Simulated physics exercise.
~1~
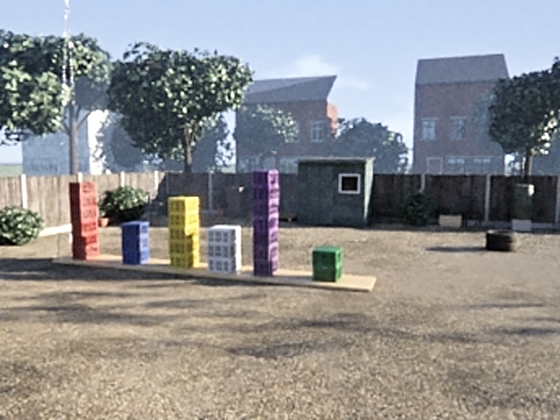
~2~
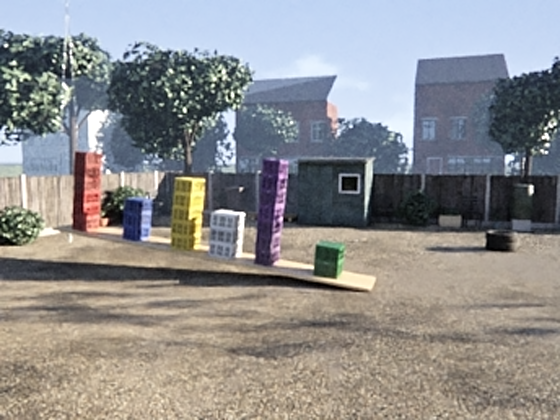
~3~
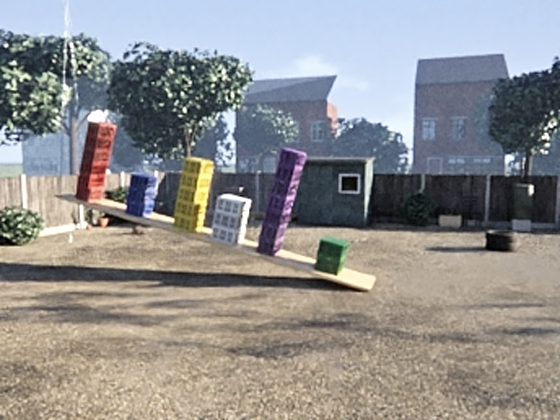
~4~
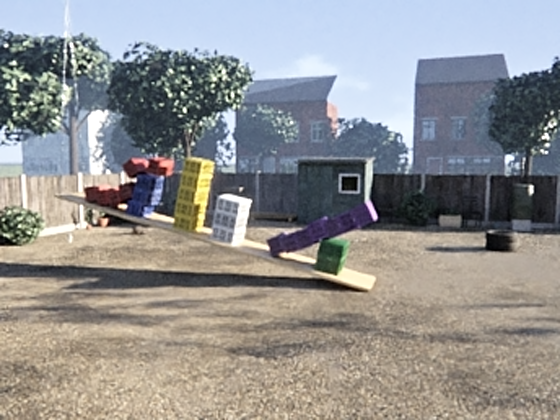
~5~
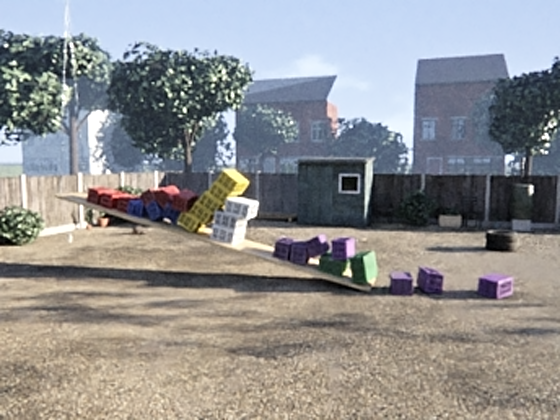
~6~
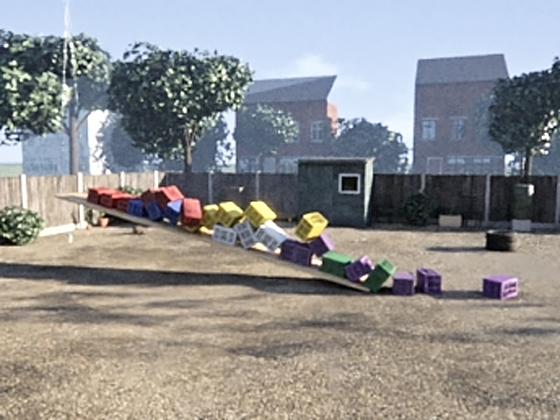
Six columns of crates, red, blue, yellow, white, purple and green from left to right, stand on a long flat deck in a gravel yard, seen from a still viewpoint facing a fence, trees, a shed and brick houses. The deck's left end rises, so that it slopes down to the right. The tall red and purple columns lean and topple rightward, red onto blue and purple over green. Purple crates tumble off the low end onto the gravel as the yellow column tips against the white. Finally, crates lie jumbled along the tilted deck, with several purple ones beyond it.
